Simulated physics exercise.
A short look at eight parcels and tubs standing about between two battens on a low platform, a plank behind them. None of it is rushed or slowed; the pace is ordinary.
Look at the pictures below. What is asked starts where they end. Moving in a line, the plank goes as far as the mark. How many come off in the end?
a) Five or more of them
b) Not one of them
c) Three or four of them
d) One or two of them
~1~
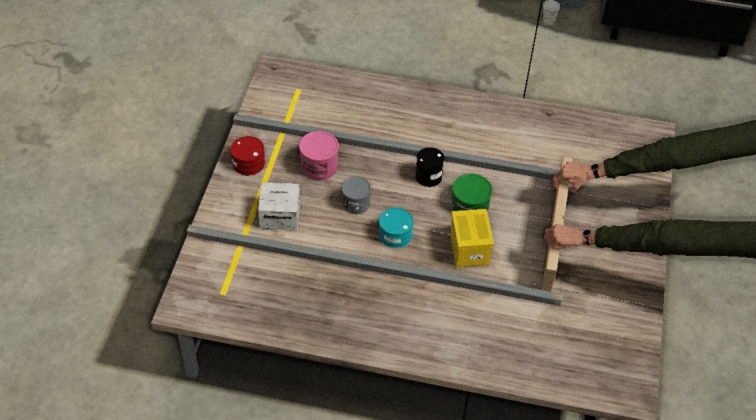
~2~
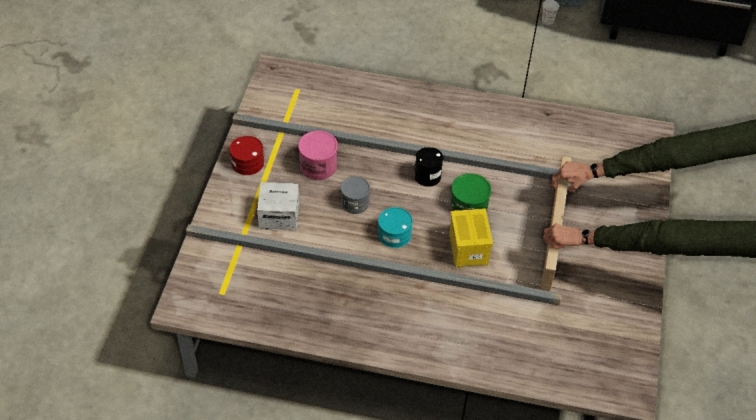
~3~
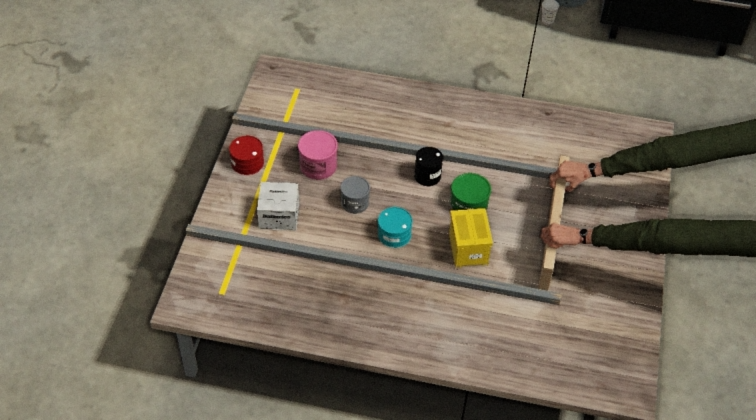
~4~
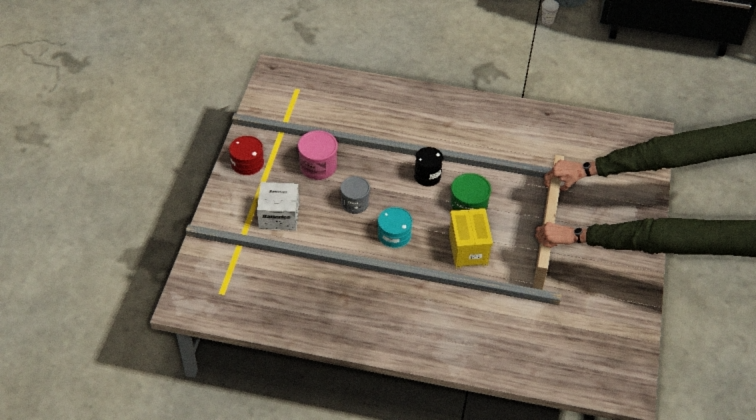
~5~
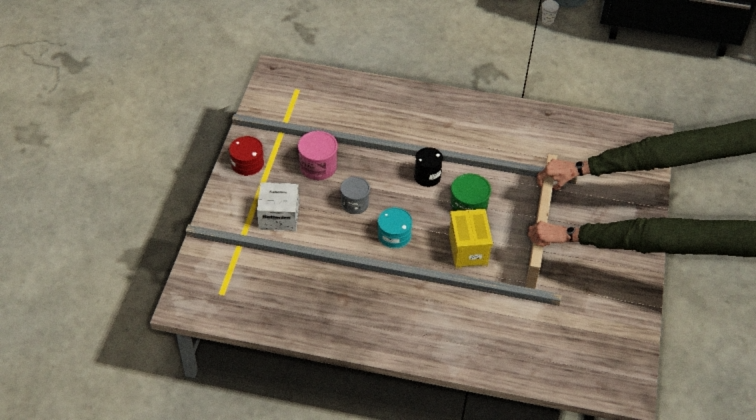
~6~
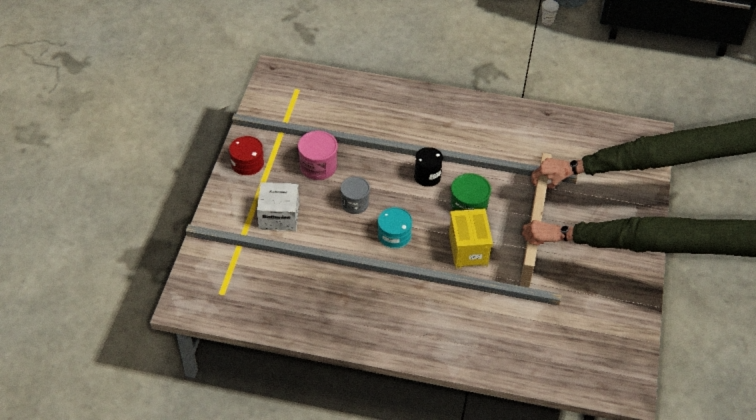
One or two of them.
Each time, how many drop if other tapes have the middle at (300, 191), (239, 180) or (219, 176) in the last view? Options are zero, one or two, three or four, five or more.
Well, it comes out as no fall at all, five or more and five or over, in that order.
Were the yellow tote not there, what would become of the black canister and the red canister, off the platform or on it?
The black canister is still up and the red canister goes down.
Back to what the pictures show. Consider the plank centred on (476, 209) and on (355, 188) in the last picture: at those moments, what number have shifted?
The number moved is 2 and then 7.
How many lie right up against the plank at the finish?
3 in contact.
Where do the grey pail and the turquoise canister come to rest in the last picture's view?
You'll find the grey pail at roughly (219, 169) and the turquoise canister at roughly (202, 195).
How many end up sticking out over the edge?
I count 3 overhanging.
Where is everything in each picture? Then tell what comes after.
In the first frame, red canister (248, 156); white box (280, 207); pink pail (319, 156); plank (557, 224); tape (264, 184).
In the second frame, white box (279, 207); yellow tote (470, 239).
In the third frame, pink pail (318, 155); plank (554, 223).
In the fourth frame, red canister (247, 156); turquoise canister (395, 227).
In the fifth frame, white box (279, 207); black canister (428, 167).
In the sixth frame, red canister (247, 156); white box (279, 207); pink pail (318, 156); plank (536, 220); tape (262, 184).
Soon after, none off yet; red canister at rest near (247, 156); white box at rest near (279, 207); pink pail at rest near (318, 156).
After that, none off yet; red canister at rest near (247, 156); white box displaced a little near (259, 204); pink pail displaced a little near (309, 153).
In the end, the number that fall off is one or two; gone, white box and red canister.
